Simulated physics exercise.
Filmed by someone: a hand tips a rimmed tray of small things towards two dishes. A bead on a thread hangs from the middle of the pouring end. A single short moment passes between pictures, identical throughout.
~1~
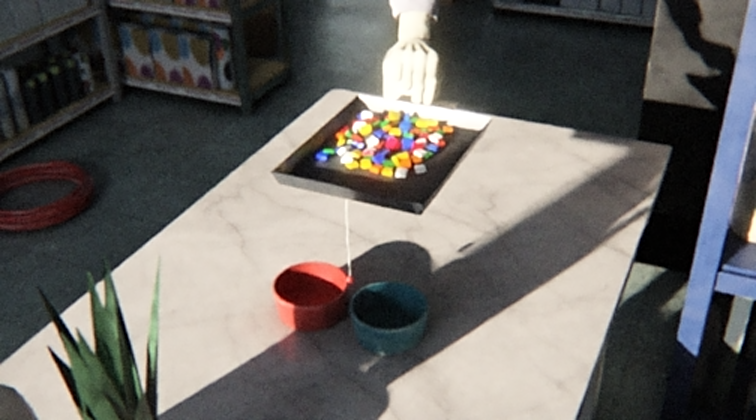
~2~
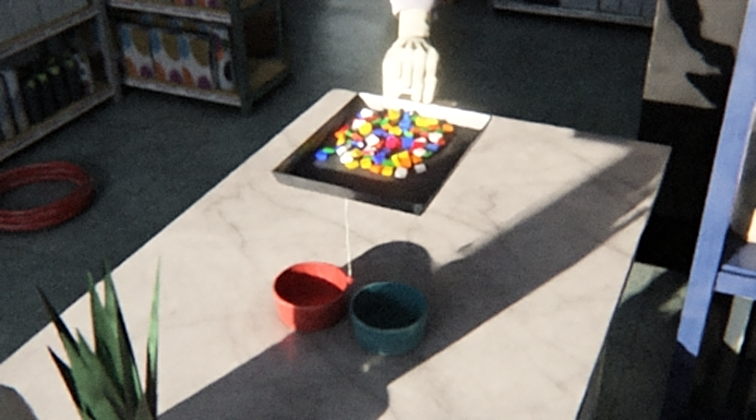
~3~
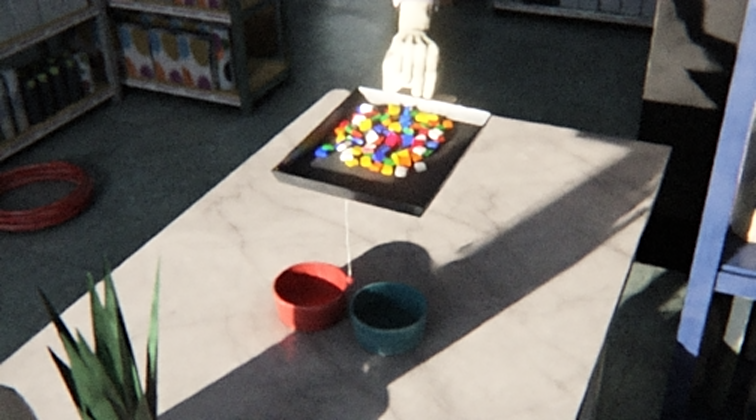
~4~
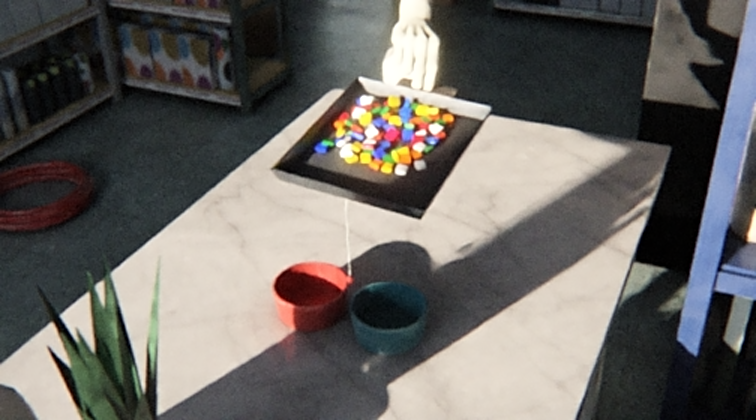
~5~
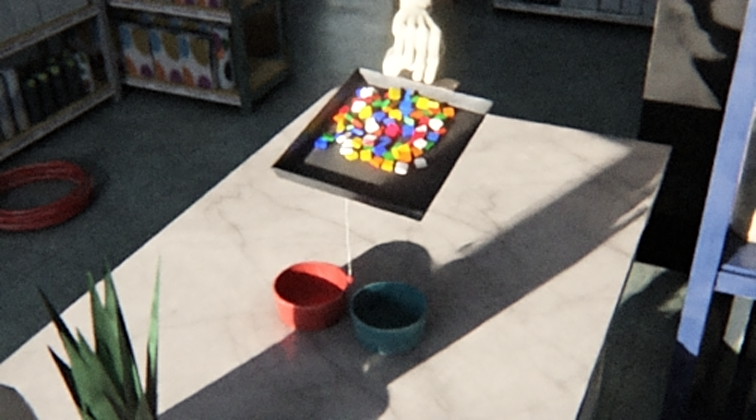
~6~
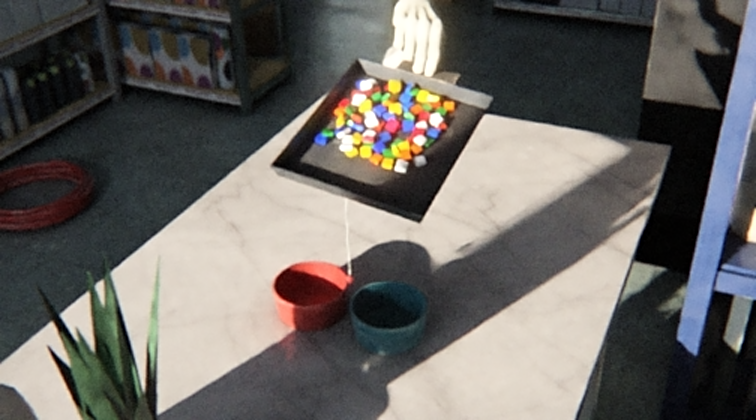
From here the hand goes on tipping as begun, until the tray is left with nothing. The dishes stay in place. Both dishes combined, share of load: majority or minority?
Compared with the spill, the catch will be larger.
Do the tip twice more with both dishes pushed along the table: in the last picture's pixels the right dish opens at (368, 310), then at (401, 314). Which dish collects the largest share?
The right of the pair the first time, the right of the pair the second.
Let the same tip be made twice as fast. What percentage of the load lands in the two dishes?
I'd put it at some 40 per cent.
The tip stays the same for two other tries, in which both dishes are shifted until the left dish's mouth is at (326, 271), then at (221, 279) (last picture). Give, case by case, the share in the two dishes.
Trial 1 around 70 percent, trial 2 around 0 percent.
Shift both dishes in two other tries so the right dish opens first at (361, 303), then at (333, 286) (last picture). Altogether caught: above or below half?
At the first place not half, at the second the smaller part.
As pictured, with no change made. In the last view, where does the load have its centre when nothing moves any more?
(404, 330).
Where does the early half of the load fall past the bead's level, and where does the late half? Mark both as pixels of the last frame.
Close to (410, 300), then close to (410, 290).
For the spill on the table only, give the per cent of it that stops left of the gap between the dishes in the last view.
Close to 0 %.
Soon, tray tipped steeply; nearly all on the tray; a small part in the air.
A while on, tray tipped right over; a small part on the tray; about half in the right dish; about a quarter outside both; a small part in the air.
Towards the end, tray tipped past a quarter turn; about two thirds in the right dish; about a third outside both.
Finally, tray tipped past a quarter turn; about two thirds in the right dish; none in the left dish; about a third outside both.
